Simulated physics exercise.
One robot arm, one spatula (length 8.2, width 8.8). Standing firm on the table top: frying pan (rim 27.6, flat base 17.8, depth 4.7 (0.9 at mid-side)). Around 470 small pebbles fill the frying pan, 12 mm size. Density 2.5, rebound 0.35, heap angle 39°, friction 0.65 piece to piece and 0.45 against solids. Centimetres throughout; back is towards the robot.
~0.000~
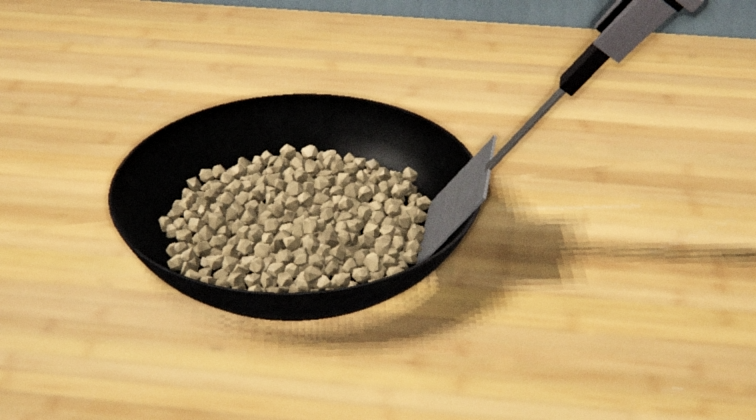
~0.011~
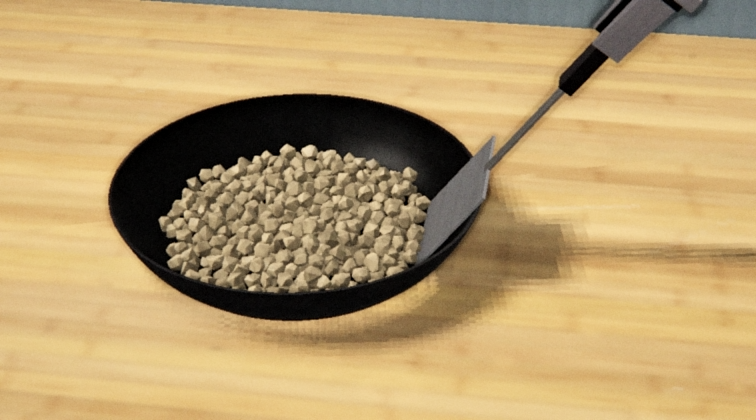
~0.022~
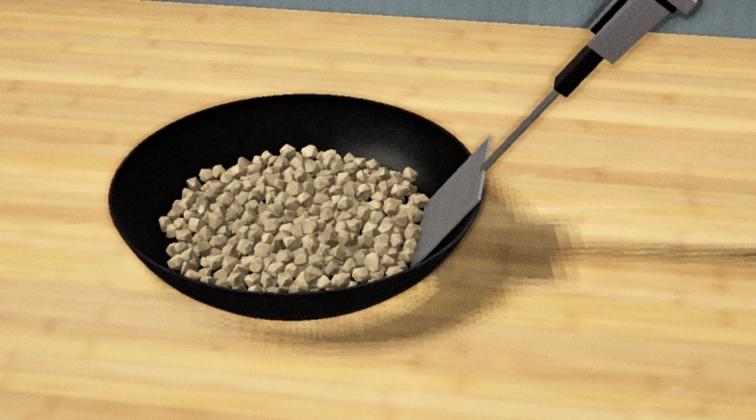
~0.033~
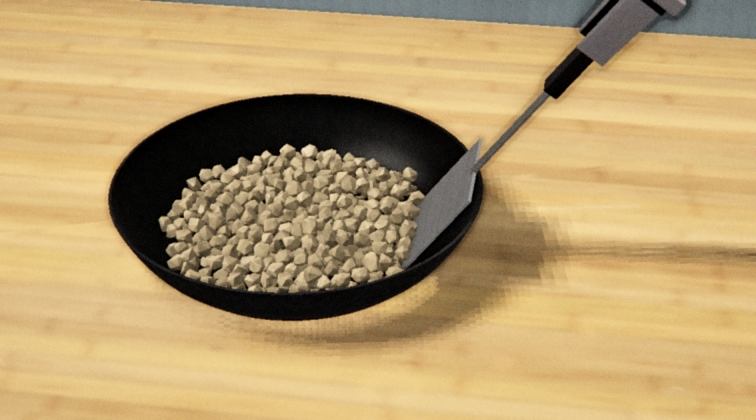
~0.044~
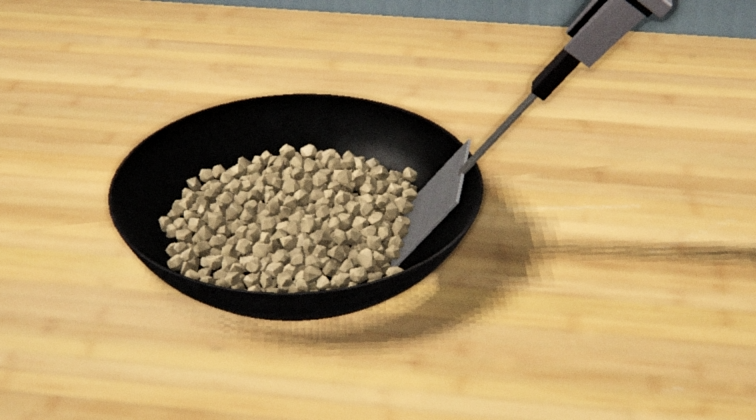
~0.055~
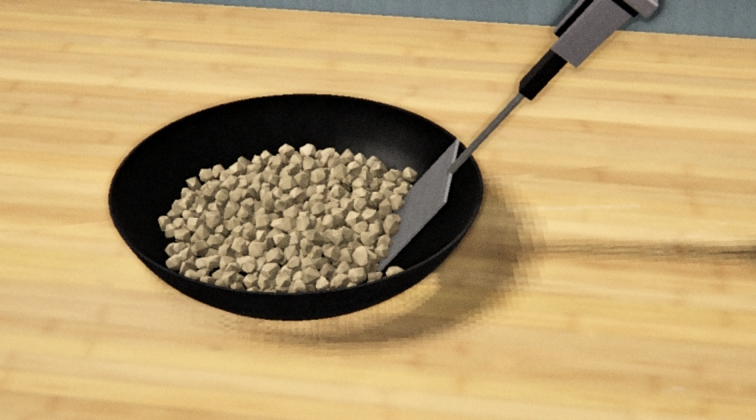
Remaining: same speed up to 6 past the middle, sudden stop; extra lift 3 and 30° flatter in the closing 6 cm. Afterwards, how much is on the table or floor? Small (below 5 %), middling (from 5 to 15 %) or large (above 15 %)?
A small share, below 5 %, ends on the table or floor.
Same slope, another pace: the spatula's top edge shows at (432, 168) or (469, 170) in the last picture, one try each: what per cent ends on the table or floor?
Some 10 and 0 per cent.
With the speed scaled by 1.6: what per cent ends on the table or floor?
About 10 per cent.
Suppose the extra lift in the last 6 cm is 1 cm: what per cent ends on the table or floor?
Some 0 per cent.
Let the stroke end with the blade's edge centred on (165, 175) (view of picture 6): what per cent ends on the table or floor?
About 30 per cent.
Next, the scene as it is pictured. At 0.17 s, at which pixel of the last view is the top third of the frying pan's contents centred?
At about (229, 188).
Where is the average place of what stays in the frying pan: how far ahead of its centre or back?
Roughly 5.5 cm ahead.
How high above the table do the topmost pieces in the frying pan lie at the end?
Roughly 6.5 cm.
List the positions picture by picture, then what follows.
In the first picture, spatula top edge at (490, 166), sloping 54°; upper third of the load around (301, 212), from x 165 to 425, top at y 155; 474 in the frying pan.
In the second picture, spatula top edge at (490, 166), sloping 54°; upper third of the load around (301, 212), from x 165 to 420, top at y 155.
In the third picture, spatula top edge at (485, 167), sloping 54°; upper third of the load around (302, 212), from x 165 to 420, top at y 155.
In the fourth picture, spatula top edge at (476, 169), sloping 54°; upper third of the load around (302, 211), from x 165 to 415, top at y 155.
In the fifth picture, spatula top edge at (464, 170), sloping 54°; upper third of the load around (308, 210), from x 165 to 415, top at y 155.
In the sixth picture, spatula top edge at (452, 169), sloping 54°; upper third of the load around (304, 207), from x 165 to 415, top at y 155; 474 in the frying pan.
By 0.11 s, sloping 54°, highest piece 5 above the table; 474 in the frying pan.
By 0.17 s, sloping 43°, highest piece 6 above the table; 474 in the frying pan.
By 0.40 s, sloping 24°, highest piece 6 above the table; 466 in the frying pan, 4 on the table or floor, 4 on the blade or in flight.
By 1.45 s, sloping 24°, highest piece 6 above the table; 465 in the frying pan, 9 on the table or floor.
Final count, 465 in the frying pan, 9 on the table or floor. That is 2 % on the table or floor.
